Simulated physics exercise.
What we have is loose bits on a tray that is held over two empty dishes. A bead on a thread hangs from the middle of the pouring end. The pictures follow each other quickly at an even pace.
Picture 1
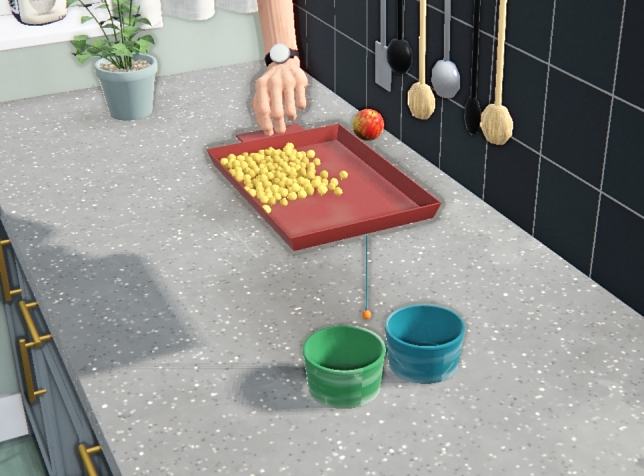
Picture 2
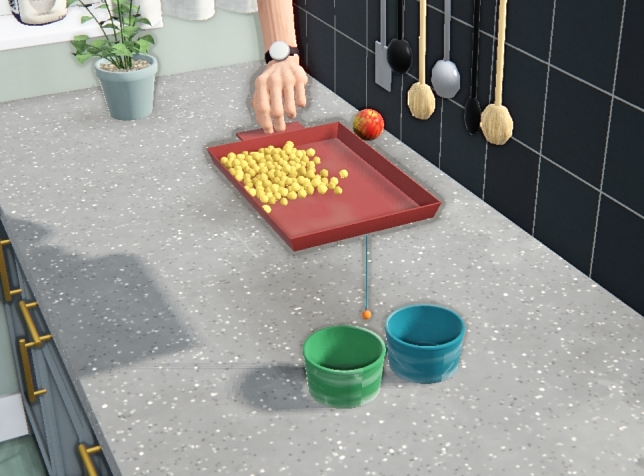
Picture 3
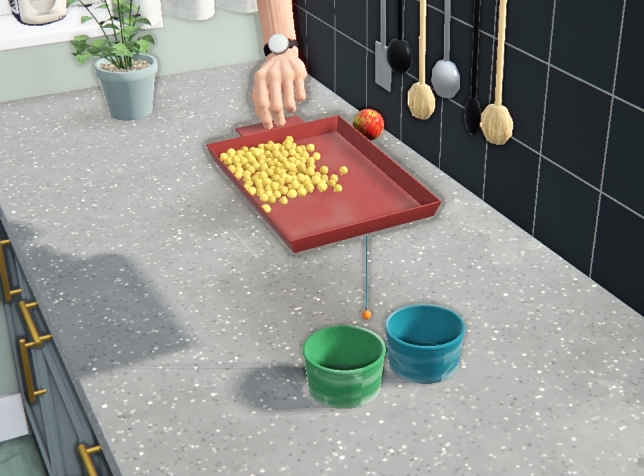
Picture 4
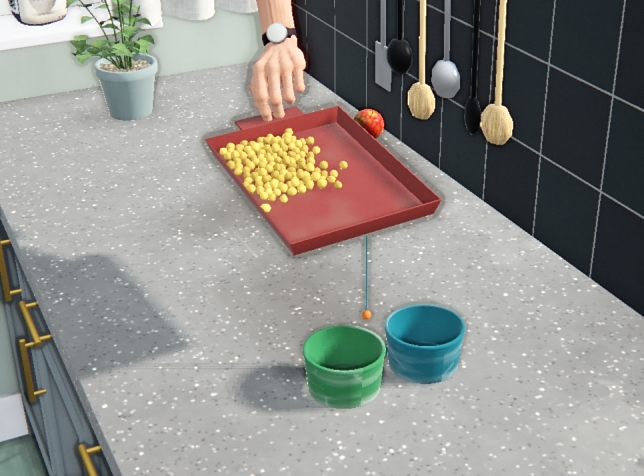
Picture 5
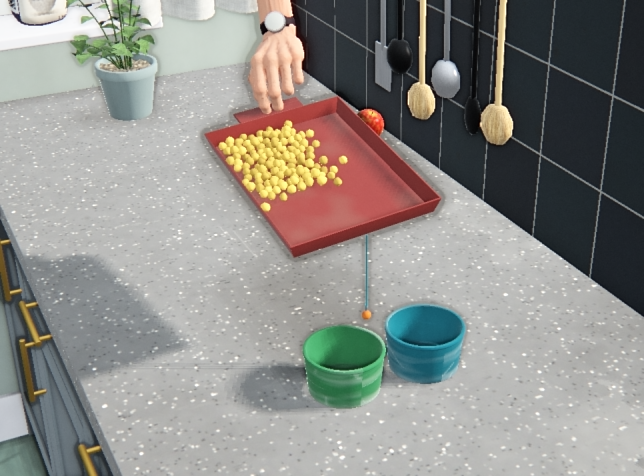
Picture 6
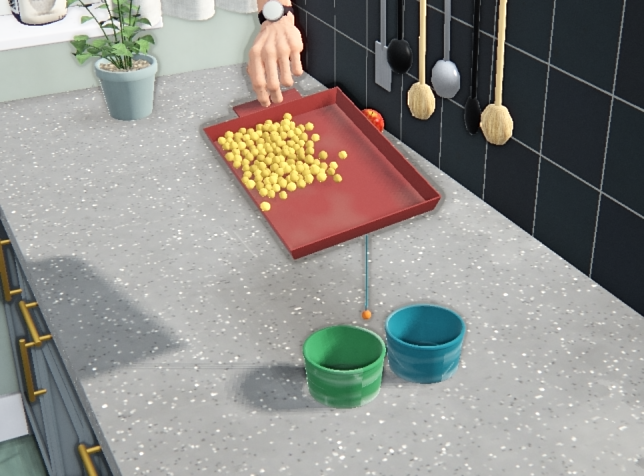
We see a hand at the far end of a red tray of yellow corn balls above a green dish and a blue dish; the hand slowly raises that end, and the tray tilts slightly toward its near left corner.
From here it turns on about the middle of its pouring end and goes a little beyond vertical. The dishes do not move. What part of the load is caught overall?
Together they catch less than half.
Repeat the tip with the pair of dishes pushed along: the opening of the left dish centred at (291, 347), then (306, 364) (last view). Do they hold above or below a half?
First more than half, then not half.
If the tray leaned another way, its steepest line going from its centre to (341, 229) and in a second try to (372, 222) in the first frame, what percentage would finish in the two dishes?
Near 50 % and 70 %.
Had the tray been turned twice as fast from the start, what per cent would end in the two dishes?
Close to 30 per cent.
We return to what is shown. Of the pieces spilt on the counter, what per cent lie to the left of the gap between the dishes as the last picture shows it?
About 100 per cent.
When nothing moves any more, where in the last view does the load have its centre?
Roughly at (278, 392).
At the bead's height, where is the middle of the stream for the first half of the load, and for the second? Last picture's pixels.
Around (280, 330) and then (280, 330).
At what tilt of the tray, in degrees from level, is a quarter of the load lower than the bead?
Around 110° of tilt.
Soon, tray tipped steeply; nearly all on the tray; a stray few in the air.
A while on, tray tipped right over; nearly all on the tray; a stray few outside both; a stray few in the air.
Towards the end, tray tipped past a quarter turn; a small part in the left dish; most outside both.
Finally, tray tipped past a quarter turn; a small part in the left dish; none in the right dish; most outside both.
